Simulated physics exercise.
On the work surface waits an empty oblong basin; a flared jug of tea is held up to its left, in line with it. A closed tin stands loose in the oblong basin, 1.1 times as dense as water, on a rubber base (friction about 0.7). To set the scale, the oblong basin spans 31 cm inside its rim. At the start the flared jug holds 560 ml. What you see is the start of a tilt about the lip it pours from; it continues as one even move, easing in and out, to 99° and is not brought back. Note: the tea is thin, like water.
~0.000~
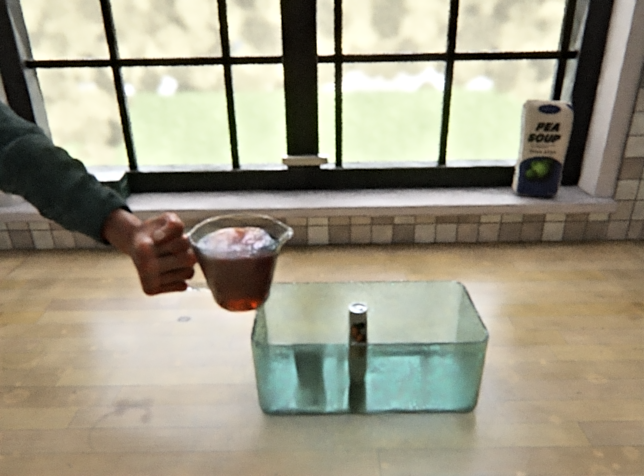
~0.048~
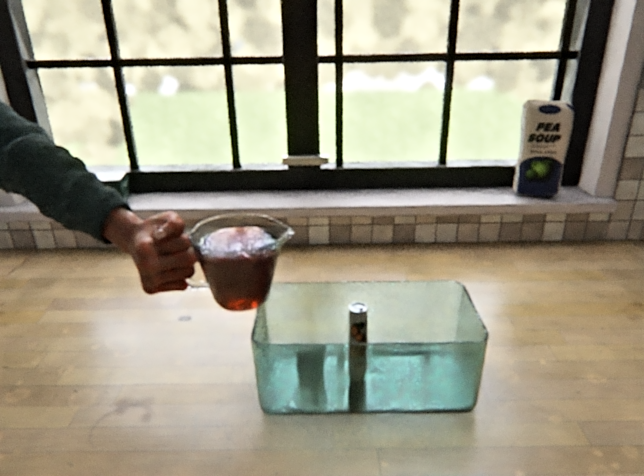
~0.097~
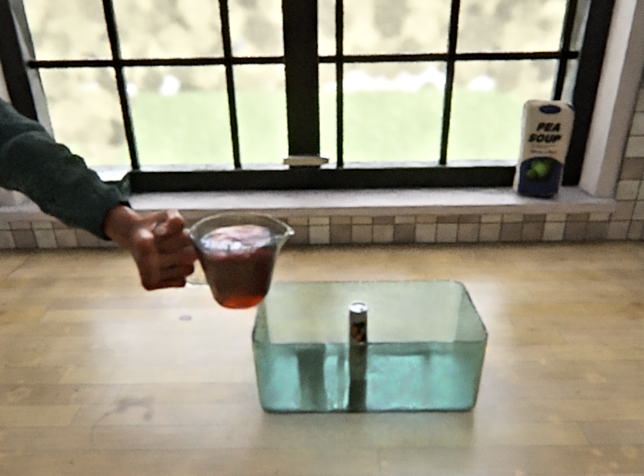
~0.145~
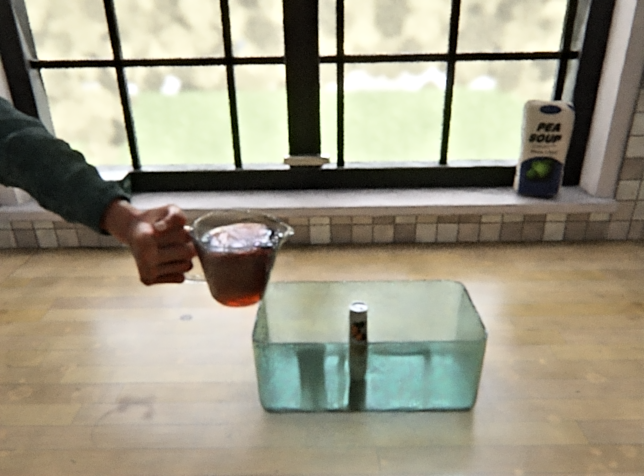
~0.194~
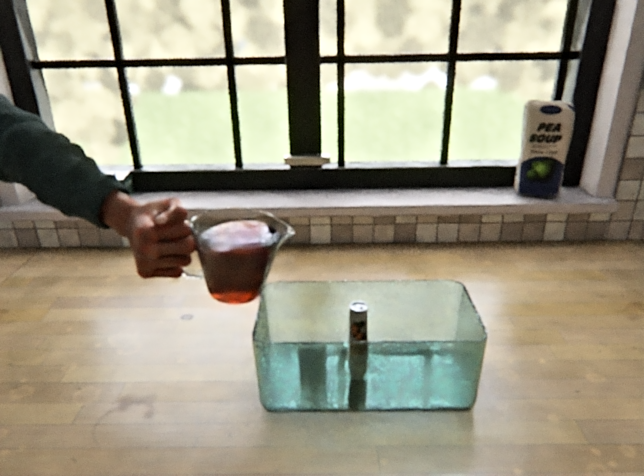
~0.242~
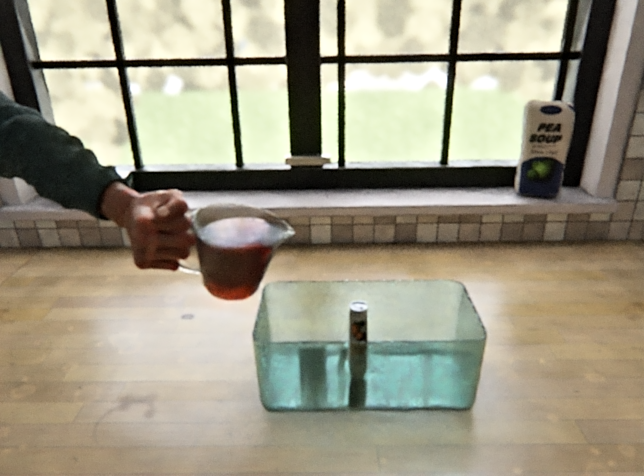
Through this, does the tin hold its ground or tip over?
The tin tips over.
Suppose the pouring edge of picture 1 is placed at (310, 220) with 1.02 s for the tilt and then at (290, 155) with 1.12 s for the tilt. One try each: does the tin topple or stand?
First it stays on its base; then it stays on its base.
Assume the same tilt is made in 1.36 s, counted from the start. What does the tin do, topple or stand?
Then the tin tumbles.
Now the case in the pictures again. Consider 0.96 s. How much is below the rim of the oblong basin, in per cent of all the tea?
Value: Approx. 58 %.
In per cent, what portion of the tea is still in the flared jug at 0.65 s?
Roughly 72 %.
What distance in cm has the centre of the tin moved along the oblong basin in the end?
Net tin displacement: Roughly 8.0 cm.
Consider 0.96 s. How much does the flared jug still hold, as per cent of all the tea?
Near 14 in a hundred.
Then, 0.65 s in, the tilt is 63° and 71 per cent is still to pour; the tin stands where it began.
Then, 0.96 s in, the tilt is 94° and 15 per cent is still to pour; the tin leans 57°.
Then, 1.28 s in, the tilt is 99° and 0 per cent is still to pour; the tin lies on its side.
Then, 1.62 s in, the tilt is 99° and 0 per cent is still to pour; the tin lies on its side.
Finally, the tin lies on its side.
